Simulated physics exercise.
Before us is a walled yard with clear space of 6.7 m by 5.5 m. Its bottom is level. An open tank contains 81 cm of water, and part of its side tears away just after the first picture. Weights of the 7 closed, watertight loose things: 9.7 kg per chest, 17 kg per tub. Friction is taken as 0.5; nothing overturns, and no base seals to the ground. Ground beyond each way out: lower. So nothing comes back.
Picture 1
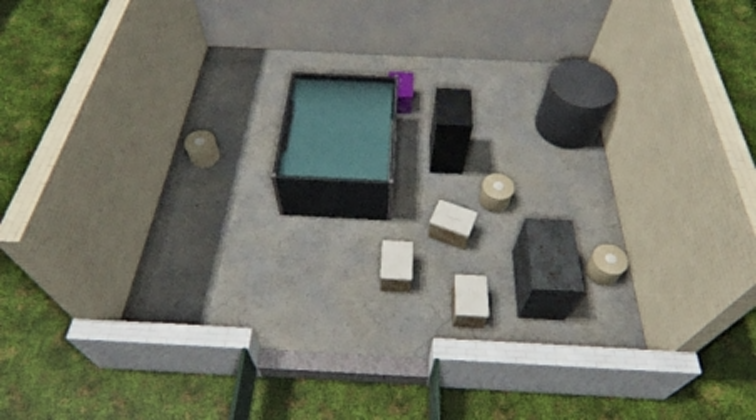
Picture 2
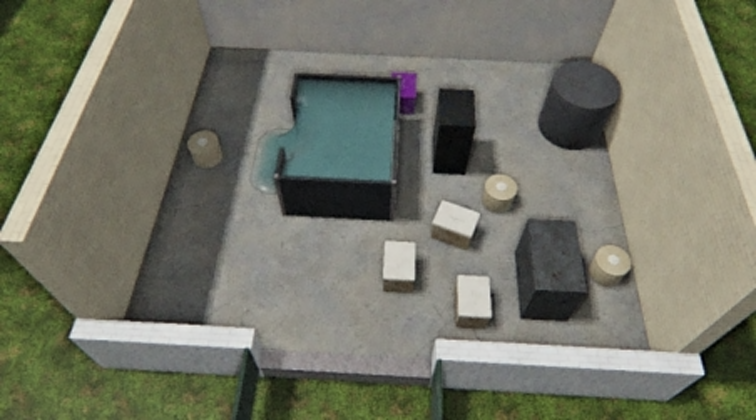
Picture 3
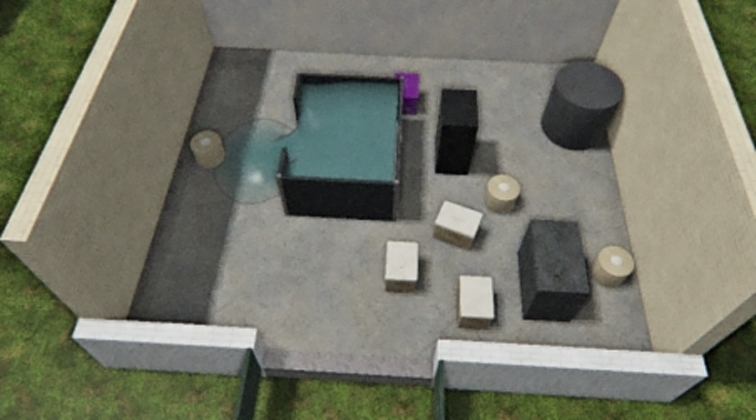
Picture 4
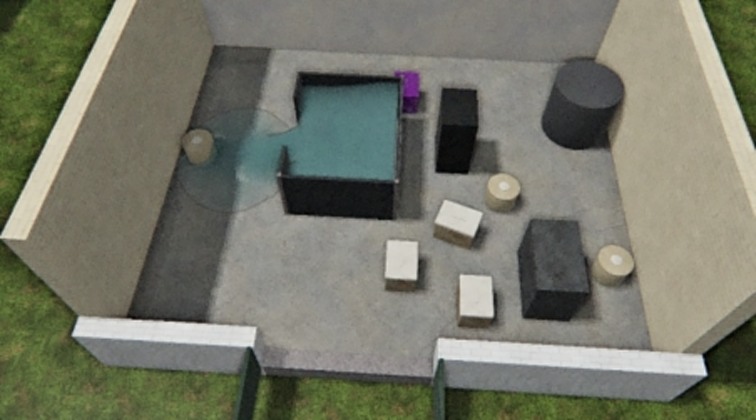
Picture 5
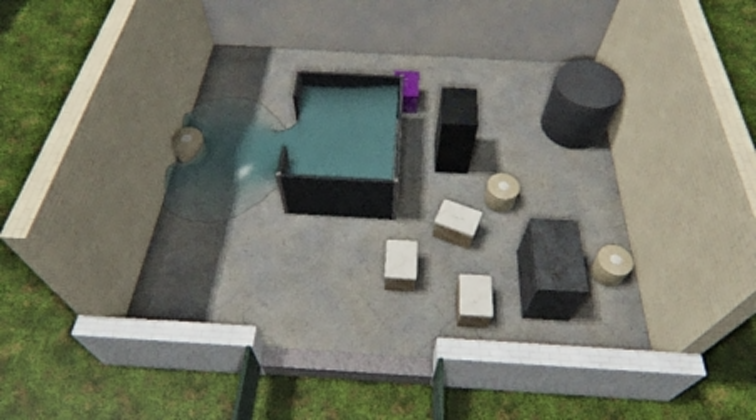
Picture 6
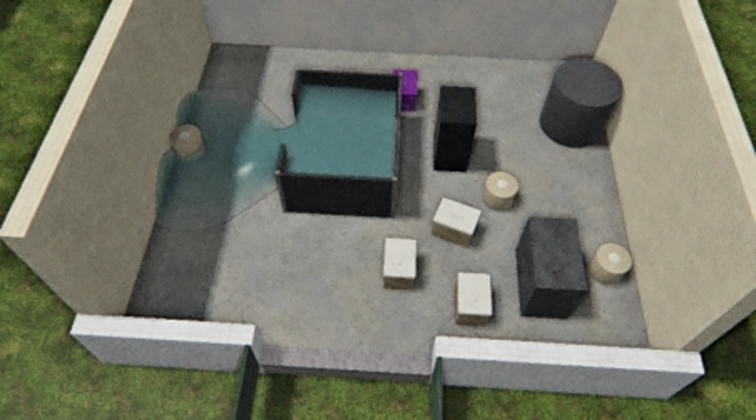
Water poured out through a gap in the left side of a dark open tank and spread across the walled yard, nudging a tan round block toward the left wall while everything else stayed put.
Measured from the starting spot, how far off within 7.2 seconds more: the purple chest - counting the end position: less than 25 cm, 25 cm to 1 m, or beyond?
The move is big.
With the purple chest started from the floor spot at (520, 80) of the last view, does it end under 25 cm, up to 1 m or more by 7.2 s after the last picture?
Observed: Object shuffles over a little.
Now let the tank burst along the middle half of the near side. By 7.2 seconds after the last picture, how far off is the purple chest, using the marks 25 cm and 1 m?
Well, the purple chest basically stays there then.
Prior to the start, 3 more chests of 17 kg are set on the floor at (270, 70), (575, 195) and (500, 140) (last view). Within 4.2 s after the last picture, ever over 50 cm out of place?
In sequence: Goes beyond; stays within; stays within.
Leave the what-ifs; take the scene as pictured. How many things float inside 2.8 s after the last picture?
At that time, 0.
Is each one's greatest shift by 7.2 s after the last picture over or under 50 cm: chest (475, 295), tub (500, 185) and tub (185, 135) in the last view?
Beyond, within, beyond.
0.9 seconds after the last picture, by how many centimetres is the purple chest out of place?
About 0 cm out of place.
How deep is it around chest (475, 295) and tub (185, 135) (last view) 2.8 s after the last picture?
About 3 and 10 cm.
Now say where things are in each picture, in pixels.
The purple chest at (401, 84) rests on the ground; 2.9 m2 under water; 0 of 7 have shifted, in the first frame.
The purple chest at (404, 85) rests on the ground; 3.6 m2 under water; 0 of 7 have shifted, in the second frame.
The purple chest at (406, 85) rests on the ground; 4.4 m2 under water; 0 of 7 have shifted, in the third frame.
The purple chest at (407, 84), on the bottom; 5.4 m2 under water; 1 of 7 have shifted, in the fourth frame.
The purple chest at (406, 83), on the bottom; water covers 6.3 m2; 1 of 7 have shifted, in the fifth frame.
The purple chest at (405, 82) rests on the ground; 6.8 m2 under water; 1 of 7 have shifted, in the sixth frame.
Then, 0.9 s after the last picture the purple chest is near (405, 82), 0.0 m from its start, aground; 0 of 7 are out; 1 afloat.
Then, 2.8 s after the last picture the purple chest is near (456, 89), 0.8 m from its start, aground; 0 of 7 are out; 0 afloat.
Then, 4.8 s after the last picture the purple chest is near (545, 128), 2.3 m from its start, aground; 0 of 7 are out; 2 afloat.
Then, 7.2 s after the last picture the purple chest is near (605, 174), 3.4 m from its start, afloat; 0 of 7 are out; 2 afloat.
